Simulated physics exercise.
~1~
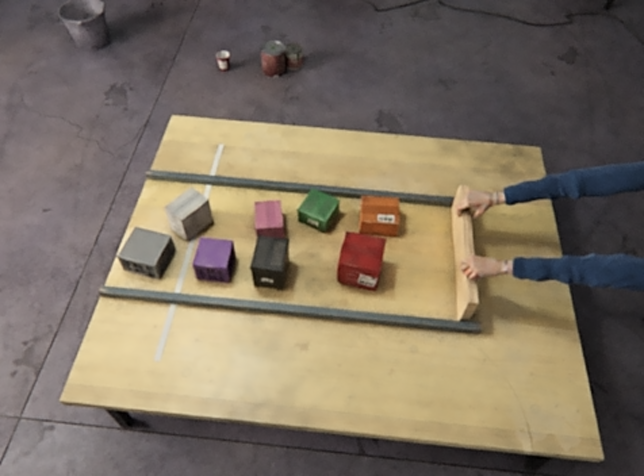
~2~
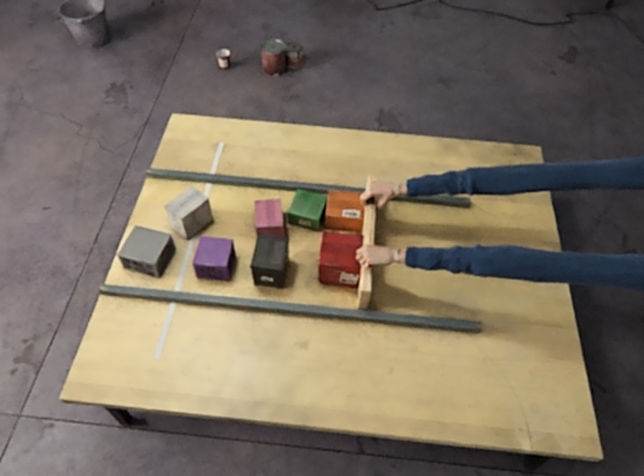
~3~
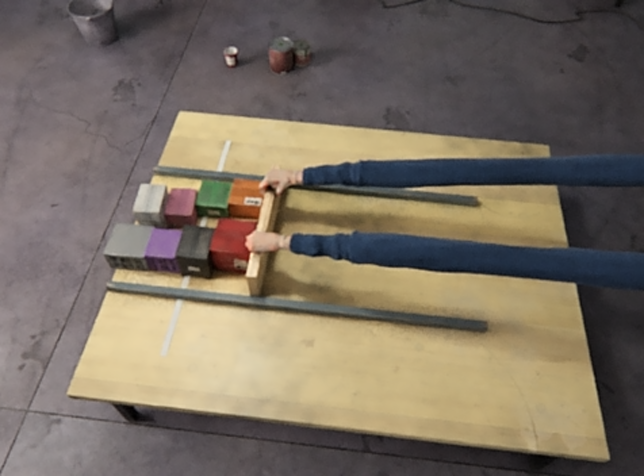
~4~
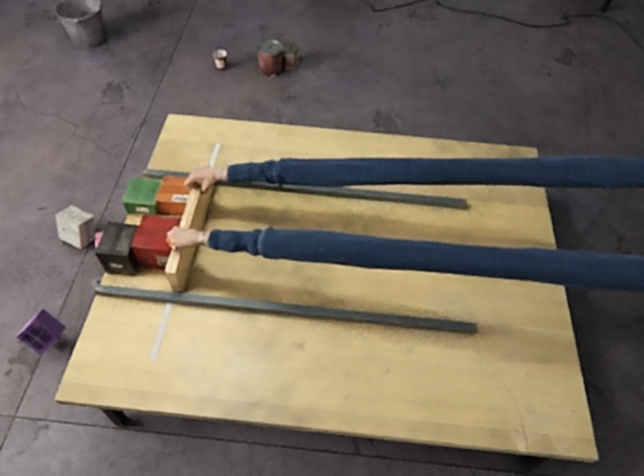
We see two hands push a wooden plank leftward between two rails on a table, gathering scattered colourful boxes into rows, until the pink, purple, white and grey ones go over the left edge, while the green, orange, red and black boxes remain against the plank.
